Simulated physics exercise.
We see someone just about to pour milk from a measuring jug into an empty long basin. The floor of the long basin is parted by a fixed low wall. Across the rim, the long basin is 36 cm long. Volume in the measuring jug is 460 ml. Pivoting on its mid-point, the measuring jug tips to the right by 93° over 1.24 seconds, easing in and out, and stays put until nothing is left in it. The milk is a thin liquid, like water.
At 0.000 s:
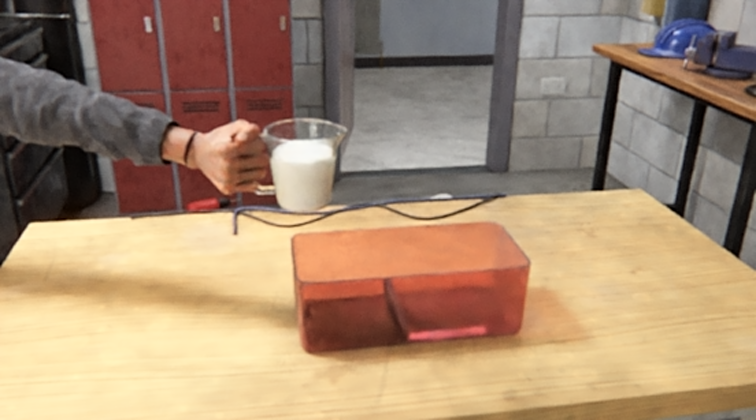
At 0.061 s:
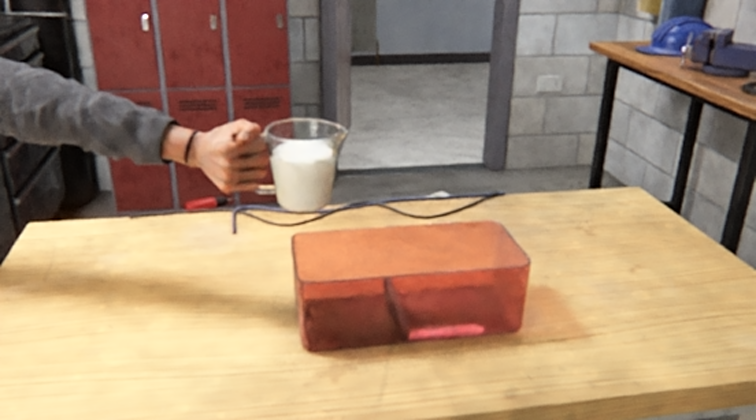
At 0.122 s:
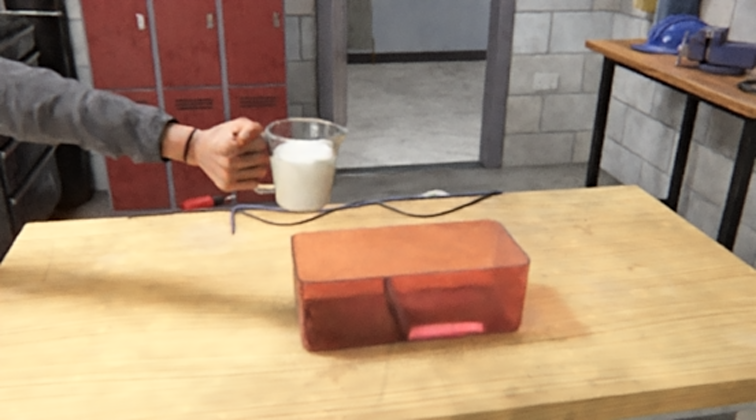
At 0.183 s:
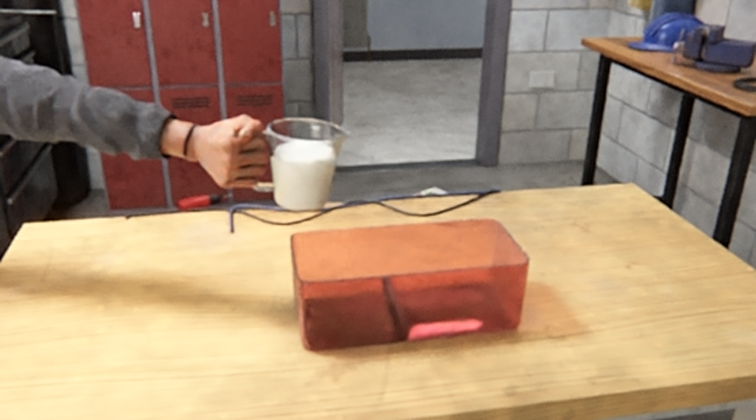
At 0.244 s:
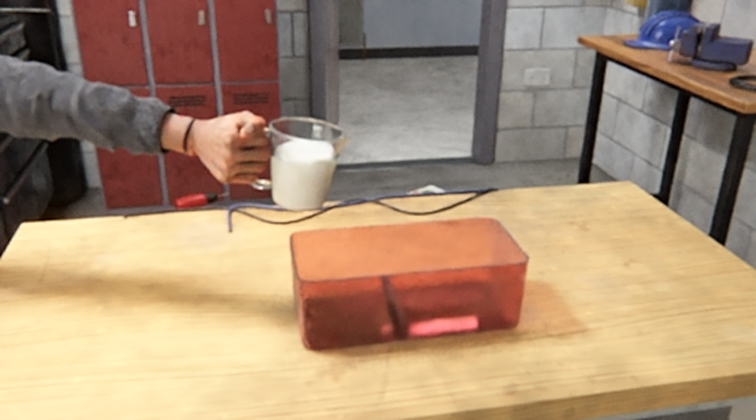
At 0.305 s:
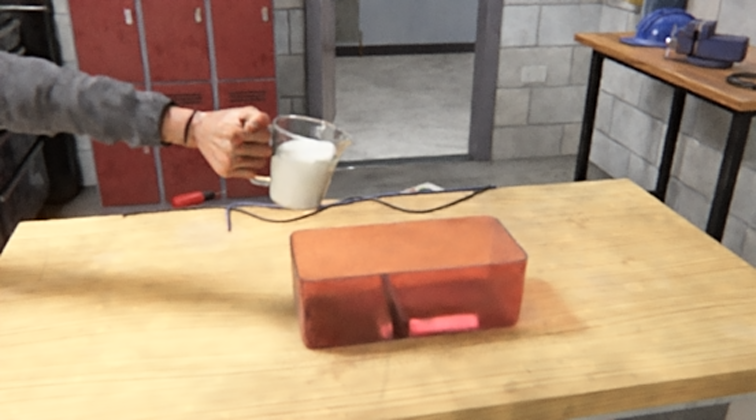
In a workshop, a hand slightly tilts a measuring jug of milk to the right.
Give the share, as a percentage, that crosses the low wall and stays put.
Around 59 %.
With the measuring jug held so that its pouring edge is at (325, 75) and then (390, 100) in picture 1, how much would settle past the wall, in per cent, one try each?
Some 25 and 90 per cent, in that order.
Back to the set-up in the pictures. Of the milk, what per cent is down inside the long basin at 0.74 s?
I reckon close to 1 percent of it.
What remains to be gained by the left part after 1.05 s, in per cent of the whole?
Near 28 percent, more or less.
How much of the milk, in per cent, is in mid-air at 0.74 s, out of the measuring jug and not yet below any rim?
Around 10 in a hundred.
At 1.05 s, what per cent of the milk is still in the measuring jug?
I'd estimate some 36 per cent.
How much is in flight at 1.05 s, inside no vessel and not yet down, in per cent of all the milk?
Airborne fraction: Approx. 22 %.
Then, 0.74 s in, the tilt is 60° and 88 per cent is still to pour, 1 is left of the wall and 0 right of it.
Then, 1.05 s in, the tilt is 88° and 37 per cent is still to pour, 12 is left of the wall and 29 right of it.
Then, 1.38 s in, the tilt is 93° and 5 per cent is still to pour, 31 is left of the wall and 58 right of it.
Then, 1.74 s in, the tilt is 93° and 0 per cent is still to pour, 39 is left of the wall and 59 right of it.
Finally, 40 per cent lies left of the wall, 59 right of it and 0 outside.
